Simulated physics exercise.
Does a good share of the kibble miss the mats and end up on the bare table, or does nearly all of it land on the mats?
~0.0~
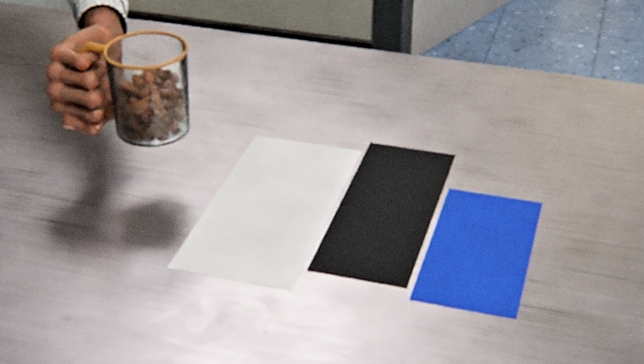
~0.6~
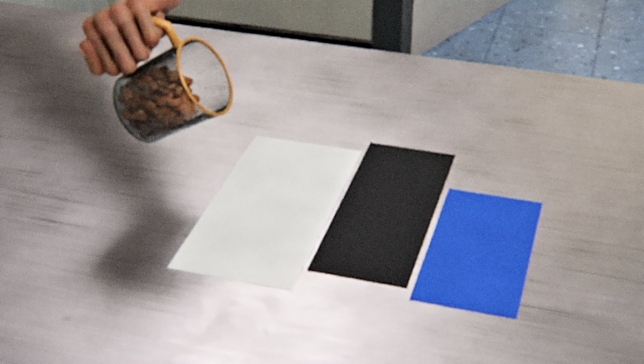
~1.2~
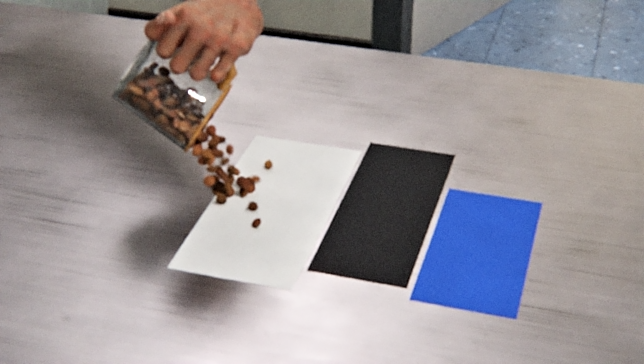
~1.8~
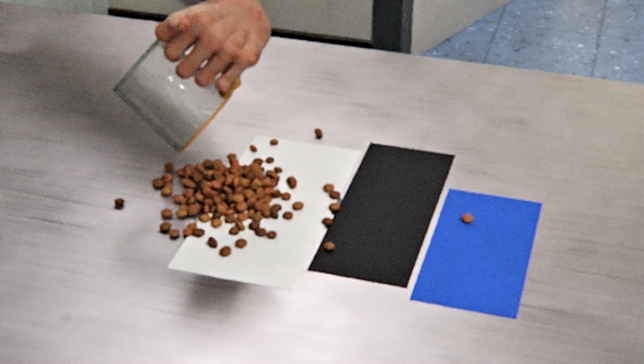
A good share of it misses the mats and ends up on the bare table, mostly just left of the white mat. The white mat holds most of the kibble, while the black and blue mats get hardly any.
